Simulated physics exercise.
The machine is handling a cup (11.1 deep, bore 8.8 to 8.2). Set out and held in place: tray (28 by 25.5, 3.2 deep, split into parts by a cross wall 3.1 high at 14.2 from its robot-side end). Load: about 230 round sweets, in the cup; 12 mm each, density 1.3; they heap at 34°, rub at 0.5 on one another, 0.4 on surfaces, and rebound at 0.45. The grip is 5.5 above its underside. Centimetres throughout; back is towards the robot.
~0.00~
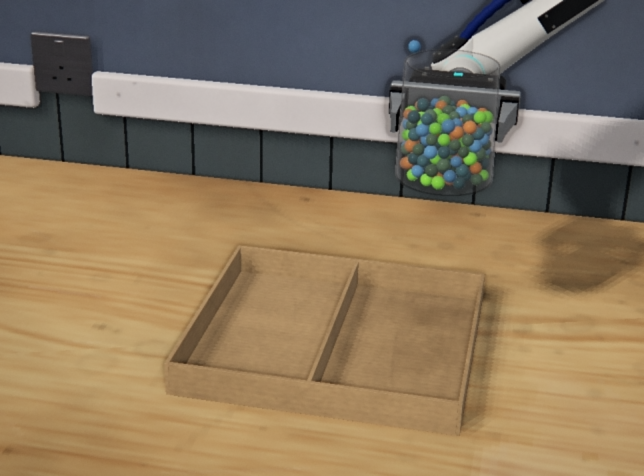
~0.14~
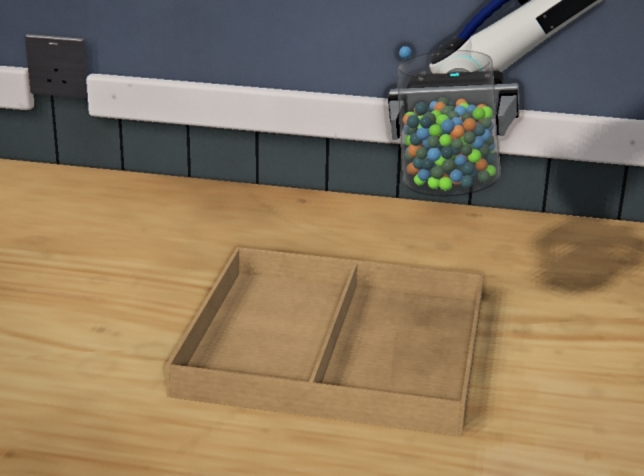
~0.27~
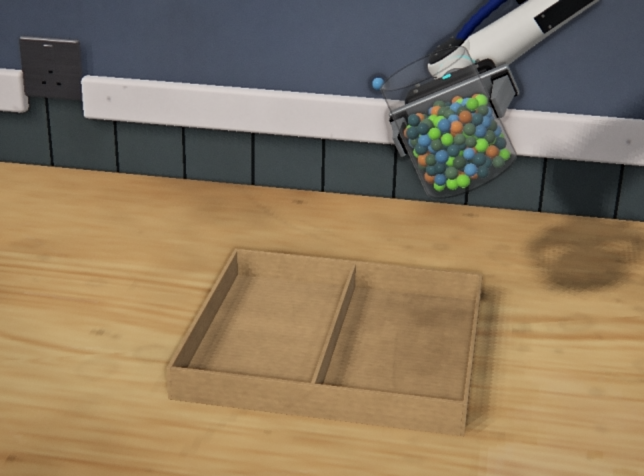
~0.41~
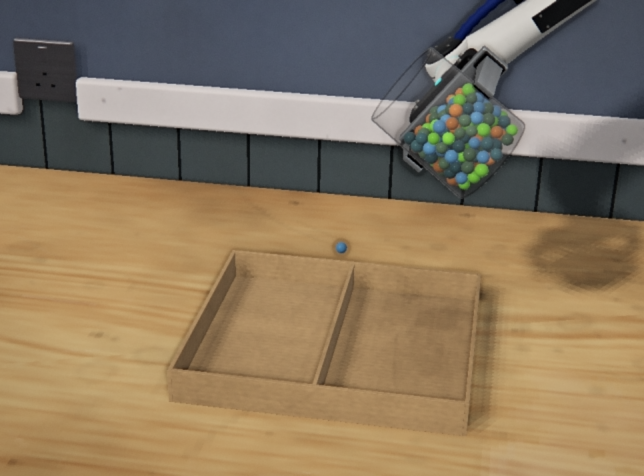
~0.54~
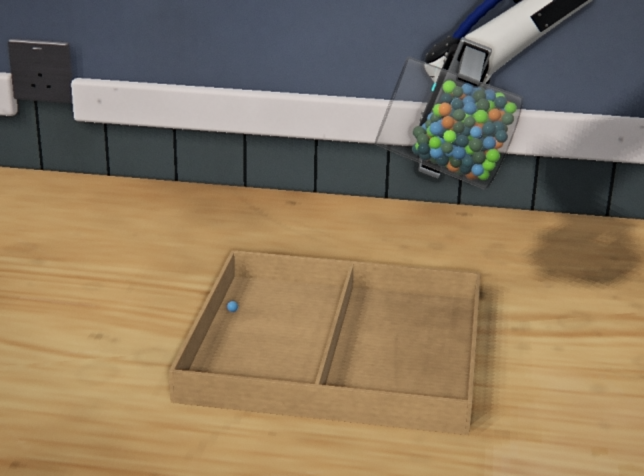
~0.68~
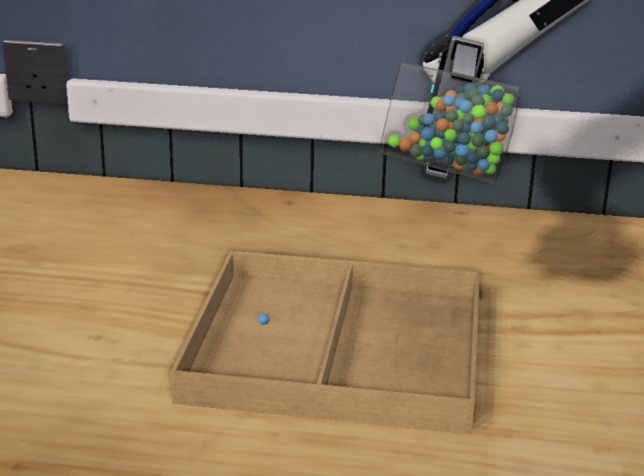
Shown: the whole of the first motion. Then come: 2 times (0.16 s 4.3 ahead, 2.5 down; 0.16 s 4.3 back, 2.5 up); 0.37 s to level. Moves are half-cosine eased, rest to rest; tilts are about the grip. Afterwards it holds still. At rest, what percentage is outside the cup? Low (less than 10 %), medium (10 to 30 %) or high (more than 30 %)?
Answer: Medium; 10 to 30 % of the round sweets finish outside the cup.
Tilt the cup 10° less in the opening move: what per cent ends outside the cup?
About 5 per cent.
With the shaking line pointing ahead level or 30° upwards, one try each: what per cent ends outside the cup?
Some 35 and 45 per cent.
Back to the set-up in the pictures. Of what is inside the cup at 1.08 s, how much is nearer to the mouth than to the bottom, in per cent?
About 35 per cent.
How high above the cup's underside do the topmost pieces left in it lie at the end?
About 7.5 cm.
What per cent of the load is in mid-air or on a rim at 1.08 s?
About 6 per cent.
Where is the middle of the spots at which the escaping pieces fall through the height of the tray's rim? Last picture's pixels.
Around (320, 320).
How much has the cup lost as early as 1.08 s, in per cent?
Near 5 per cent so far.
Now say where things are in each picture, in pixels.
In the first frame, cup middle at (448, 123), level; upper third of the load around (445, 120), from x 405 to 485, top at y 45; 227 in the cup.
In the second frame, cup middle at (448, 123), tilted 8° forward; upper third of the load around (450, 121), from x 405 to 490, top at y 55.
In the third frame, cup middle at (448, 123), tilted 28° forward; upper third of the load around (461, 120), from x 380 to 505, top at y 85; 226 in the cup, 1 in flight or on a rim.
In the fourth frame, cup middle at (448, 123), tilted 52° forward; upper third of the load around (465, 116), from x 340 to 510, top at y 90; 226 in the cup, 1 in flight or on a rim.
In the fifth frame, cup middle at (449, 123), tilted 72° forward; upper third of the load around (470, 108), from x 235 to 510, top at y 85; 226 in the cup, 1 in the far-side part.
In the sixth frame, cup middle at (449, 122), tilted 80° forward; upper third of the load around (476, 107), from x 265 to 510, top at y 90; 226 in the cup, 1 in the far-side part.
After 1.08 s, tilted 80° forward, highest piece 27 above the table; 210 in the cup, 3 in the far-side part, 1 in the robot-side part, 13 in flight or on a rim.
After 1.49 s, tilted 46° forward, highest piece 28 above the table; 185 in the cup, 25 in the far-side part, 14 in the robot-side part, 3 in flight or on a rim.
After 1.89 s, level, highest piece 28 above the table; 185 in the cup, 28 in the far-side part, 14 in the robot-side part.
After 2.94 s, level, highest piece 28 above the table; 185 in the cup, 28 in the far-side part, 14 in the robot-side part.
At rest, 185 in the cup, 28 in the far-side part, 14 in the robot-side part. That is 19 % outside the cup.
